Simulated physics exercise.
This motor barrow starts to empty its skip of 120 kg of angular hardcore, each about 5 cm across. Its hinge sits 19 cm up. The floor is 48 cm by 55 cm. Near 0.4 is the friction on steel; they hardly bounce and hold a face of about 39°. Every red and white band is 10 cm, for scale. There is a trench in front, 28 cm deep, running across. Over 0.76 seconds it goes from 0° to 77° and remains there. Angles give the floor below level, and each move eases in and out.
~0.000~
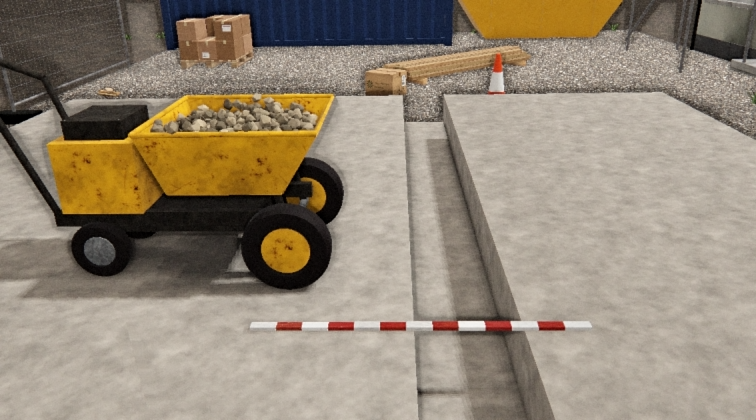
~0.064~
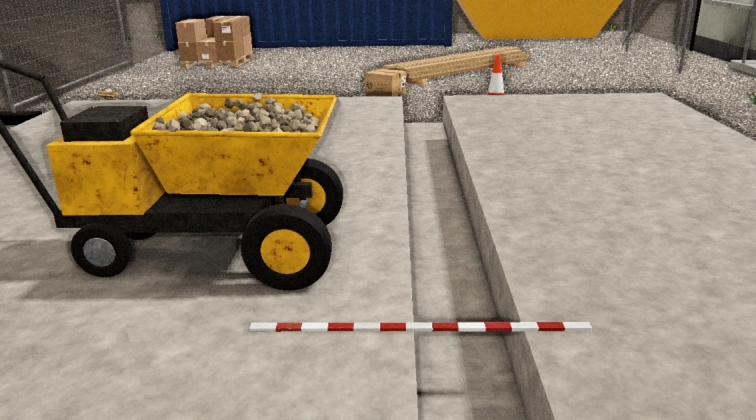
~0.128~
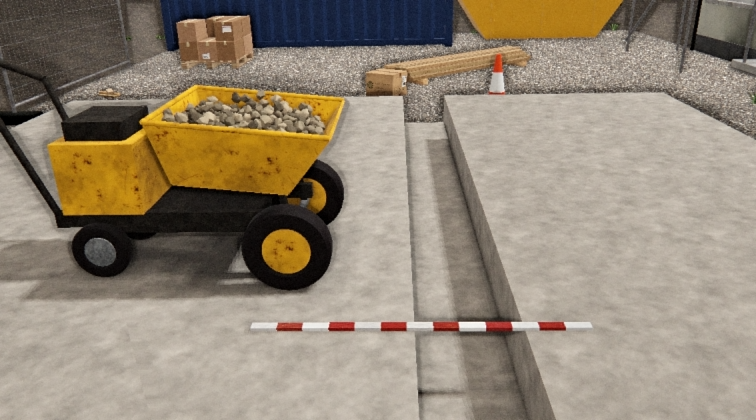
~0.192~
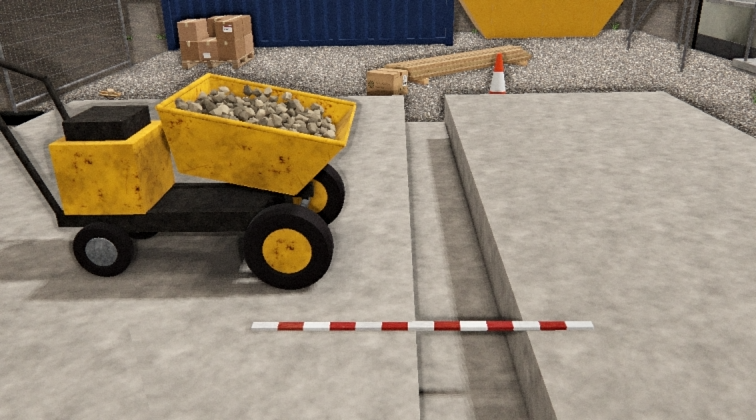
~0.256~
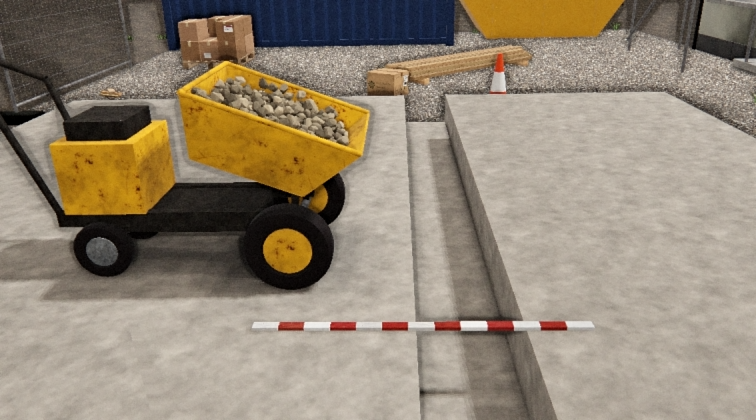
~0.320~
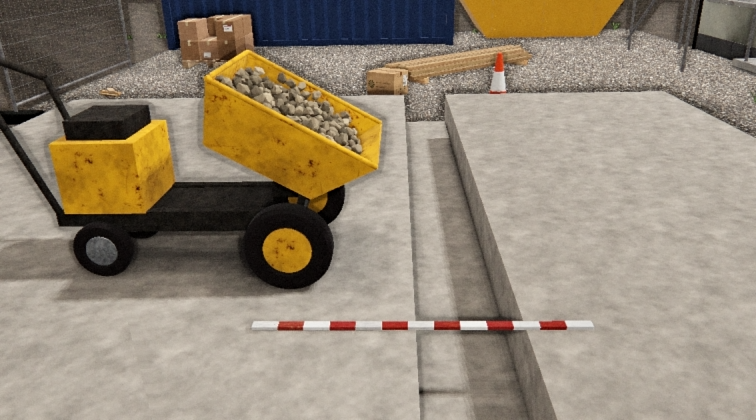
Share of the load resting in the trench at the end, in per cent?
97 per cent.
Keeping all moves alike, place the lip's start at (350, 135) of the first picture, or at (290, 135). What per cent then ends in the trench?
I'd expect close to 85 per cent at the first and 85 per cent at the second.
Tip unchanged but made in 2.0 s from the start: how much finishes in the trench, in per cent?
In that case some 95 per cent.
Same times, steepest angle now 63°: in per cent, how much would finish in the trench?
Some 40 in a hundred, I'd say.
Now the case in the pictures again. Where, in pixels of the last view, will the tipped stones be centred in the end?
The stones end up centred near (457, 289).
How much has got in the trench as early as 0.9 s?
About 40 per cent by then.
After 0.6 s the floor is at 65°; 100 % in the skip; the foremost stones are at (410, 197).
After 0.9 s the floor is at 77°; 62 % in the skip, 38 % in the trench; the foremost stones are at (499, 298).
After 1.2 s the floor is at 77°; 28 % in the skip, 72 % in the trench; the foremost stones are at (516, 285).
After 3.2 s the floor is at 77°; 2 % in the skip, 97 % in the trench; the foremost stones are at (525, 295).
